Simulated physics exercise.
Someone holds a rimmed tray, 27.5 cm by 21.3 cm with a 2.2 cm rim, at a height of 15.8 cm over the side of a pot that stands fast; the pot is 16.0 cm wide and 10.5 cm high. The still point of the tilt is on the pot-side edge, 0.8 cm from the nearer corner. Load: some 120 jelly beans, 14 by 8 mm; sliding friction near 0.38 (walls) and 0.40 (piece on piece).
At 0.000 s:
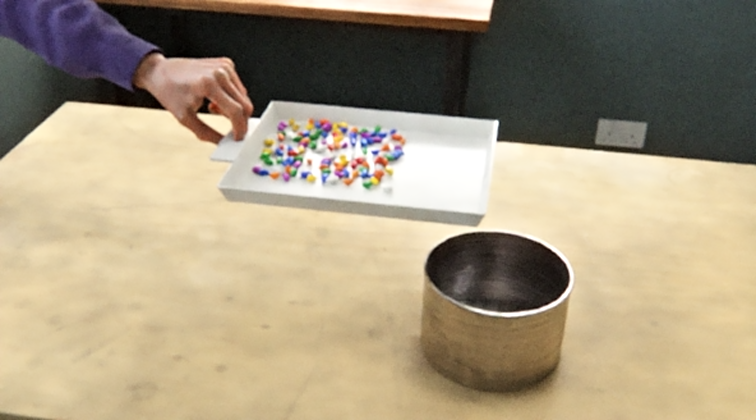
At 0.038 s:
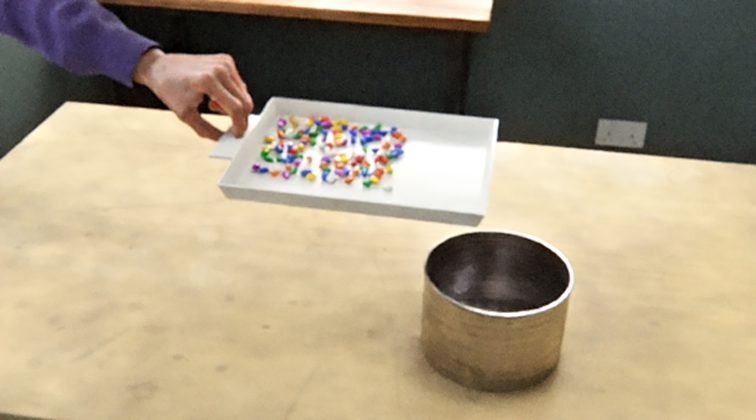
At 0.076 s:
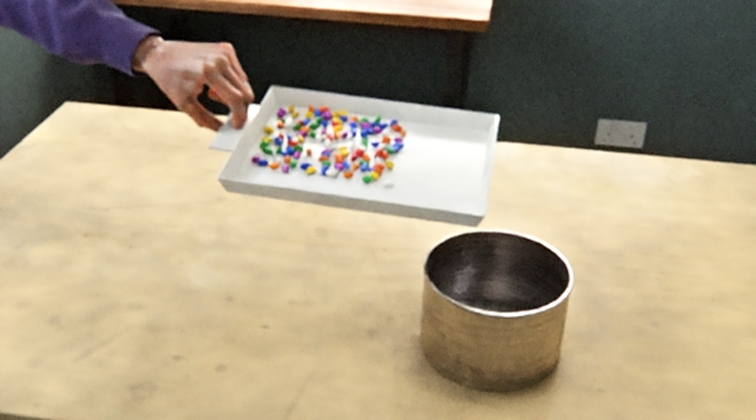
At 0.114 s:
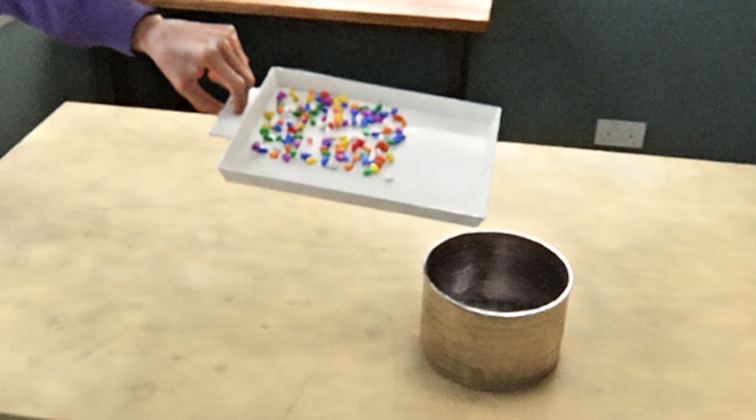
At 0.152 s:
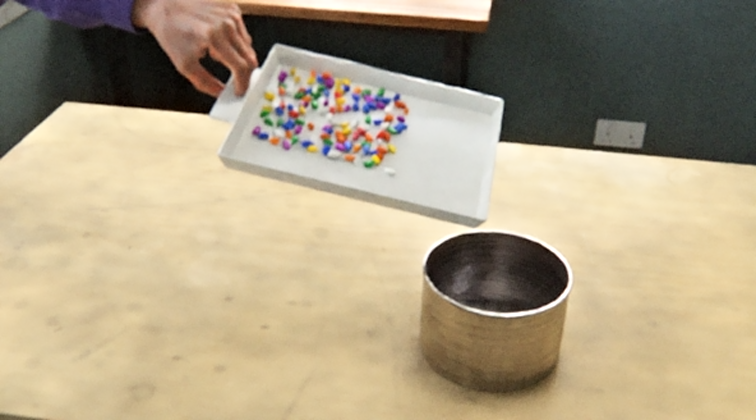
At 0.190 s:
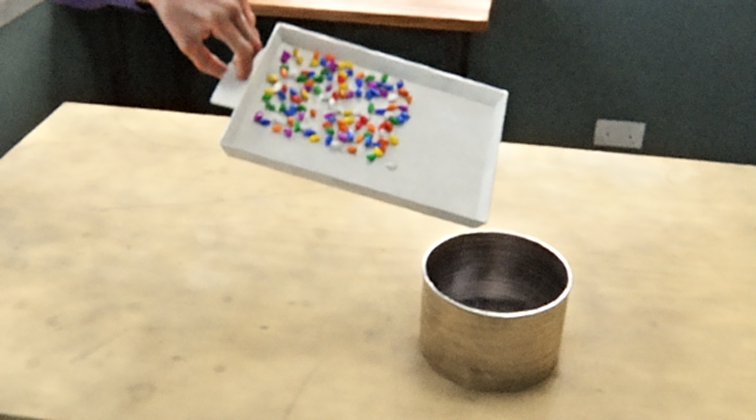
A hand raises the left end of a white tray of colourful pieces, tilting it rightward.
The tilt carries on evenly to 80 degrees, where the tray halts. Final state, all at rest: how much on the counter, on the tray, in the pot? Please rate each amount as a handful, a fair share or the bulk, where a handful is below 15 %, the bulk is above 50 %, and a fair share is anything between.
Counter: A fair share; tray: A handful; pot: The bulk.
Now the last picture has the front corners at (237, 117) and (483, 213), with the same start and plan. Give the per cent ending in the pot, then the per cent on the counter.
Pot 55; counter 45.
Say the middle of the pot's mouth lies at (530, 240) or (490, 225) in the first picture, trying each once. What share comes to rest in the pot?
First try around 0 %, second around 0 %.
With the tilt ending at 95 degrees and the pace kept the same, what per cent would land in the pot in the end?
Then about 75 per cent.
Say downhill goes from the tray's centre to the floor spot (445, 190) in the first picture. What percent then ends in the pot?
Something like 70 in a hundred.
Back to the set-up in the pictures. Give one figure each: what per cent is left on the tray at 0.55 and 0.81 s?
In turn: 95, 5.
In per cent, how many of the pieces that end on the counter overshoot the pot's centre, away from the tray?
Roughly 90 percent of the spill.
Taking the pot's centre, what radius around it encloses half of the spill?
That comes to near 32 cm.
Then, at 0.40 s, tilt 50 degrees; the tray holds 100 %, the pot 0 %.
After 0.55 s, tilt 72 degrees; the tray holds 95 %, the pot 0 %.
After 0.81 s, tilt 80 degrees; the tray holds 5 %, the pot 65 %.
At rest (2.1 s), counter 30 %, tray 0 %, pot 70 %.
